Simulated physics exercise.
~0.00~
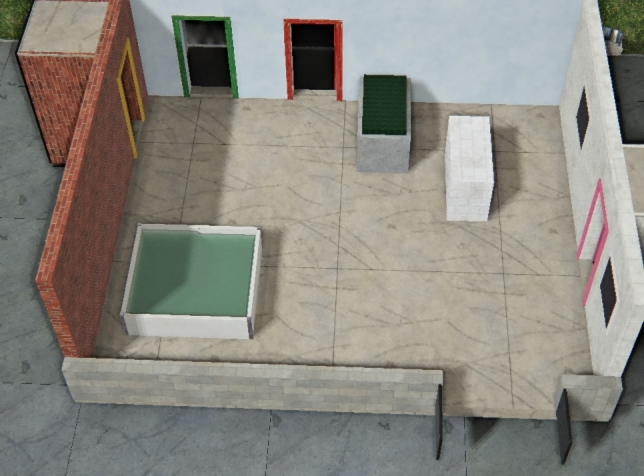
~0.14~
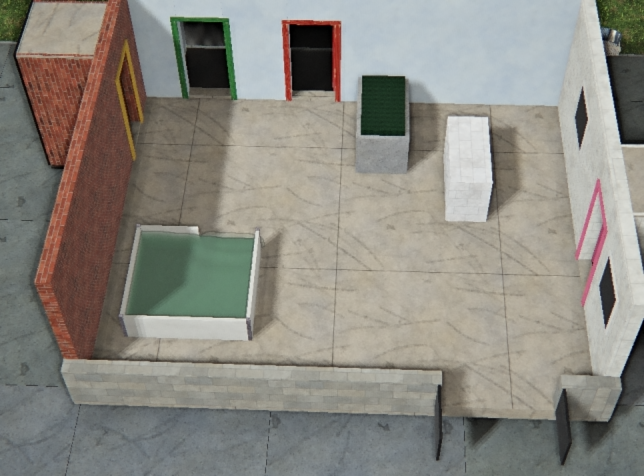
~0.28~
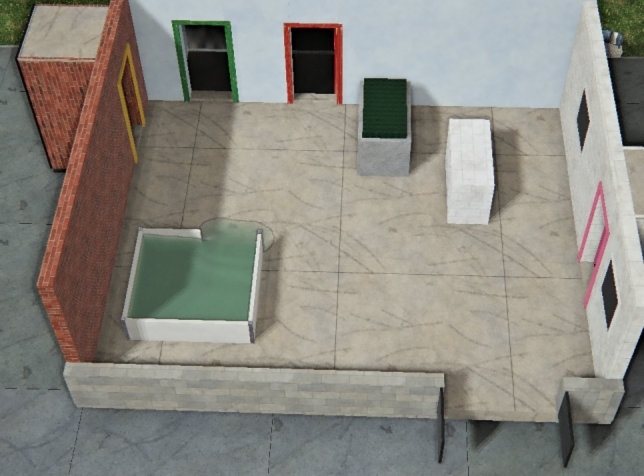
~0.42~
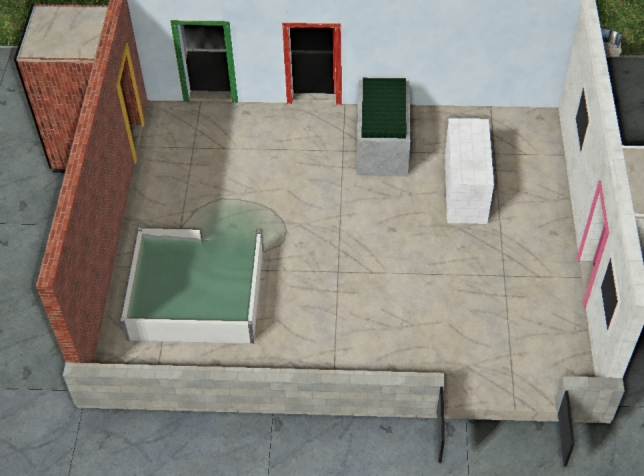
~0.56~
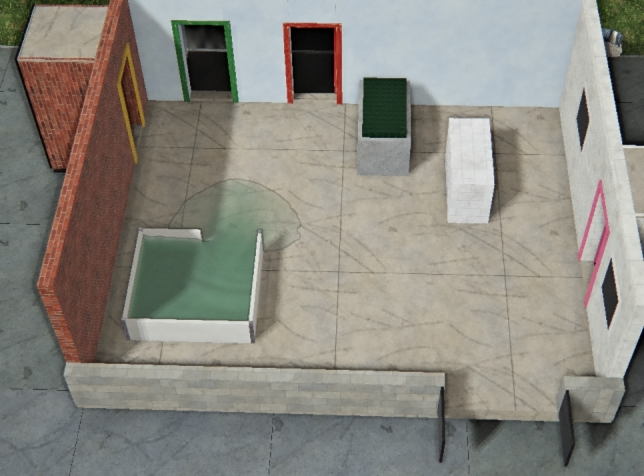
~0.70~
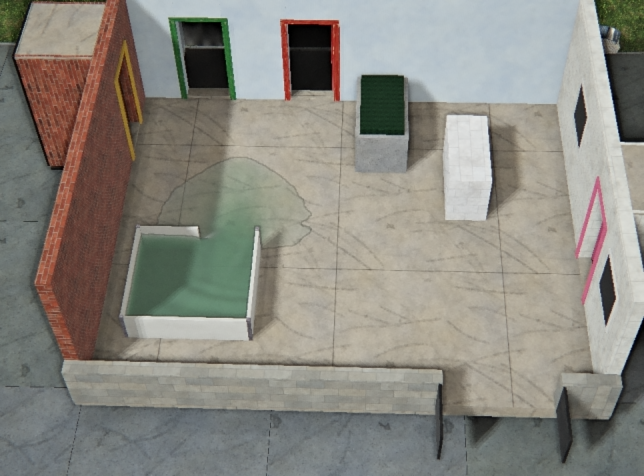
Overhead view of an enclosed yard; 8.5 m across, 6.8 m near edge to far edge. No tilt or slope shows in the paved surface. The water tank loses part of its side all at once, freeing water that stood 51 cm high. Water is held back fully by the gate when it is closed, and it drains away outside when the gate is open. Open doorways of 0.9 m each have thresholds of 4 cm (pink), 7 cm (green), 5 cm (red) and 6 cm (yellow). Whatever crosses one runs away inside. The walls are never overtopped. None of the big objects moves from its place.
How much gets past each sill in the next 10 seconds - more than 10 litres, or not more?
At the pink door the total will be lower than the limit, at the green door the total will be higher than the limit, at the red door the total will be higher than the limit, at the yellow door the total will be higher than the limit.
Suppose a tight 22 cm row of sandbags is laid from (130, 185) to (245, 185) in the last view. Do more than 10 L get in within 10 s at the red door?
Red: Exceeded.
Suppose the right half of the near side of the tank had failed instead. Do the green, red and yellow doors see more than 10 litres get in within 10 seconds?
Green short, red short, yellow short.
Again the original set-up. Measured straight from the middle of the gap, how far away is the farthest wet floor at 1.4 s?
About 3.8 m.
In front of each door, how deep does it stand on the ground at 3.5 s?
In centimetres - pink: 0, green: 14, red: 15, yellow: 8.
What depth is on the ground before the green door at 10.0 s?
About 7.5 cm.
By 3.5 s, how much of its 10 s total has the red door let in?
By that time, around 40 per cent.
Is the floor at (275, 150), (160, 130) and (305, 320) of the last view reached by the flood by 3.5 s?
Respectively: Got hit, got hit, was missed.
After 1.4 s water covers 20 % of the floor and is deepest (29 cm) near (233, 242); pink door not reached, green door not reached, red door not reached, yellow door not reached.
After 2.2 s water covers 30 % of the floor and is deepest (24 cm) near (243, 243); pink door not reached, green door 16 cm at the sill, 9 L in, red door 13 cm at the sill, 9 L in, yellow door 5 cm at the sill, 0 L in.
After 3.5 s water covers 30 % of the floor and is deepest (18 cm) near (345, 107); pink door not reached, green door 14 cm at the sill, 53 L in, red door 15 cm at the sill, 73 L in, yellow door 8 cm at the sill, 0 L in.
After 6.0 s water covers 40 % of the floor and is deepest (12 cm) near (280, 144); pink door not reached, green door 10 cm at the sill, 87 L in, red door 11 cm at the sill, 140 L in, yellow door 8 cm at the sill, 19 L in.
After 10.0 s water covers 60 % of the floor and is deepest (8 cm) near (145, 103); pink door not reached, green door 8 cm at the sill, 99 L in, red door 7 cm at the sill, 178 L in, yellow door 7 cm at the sill, 27 L in.
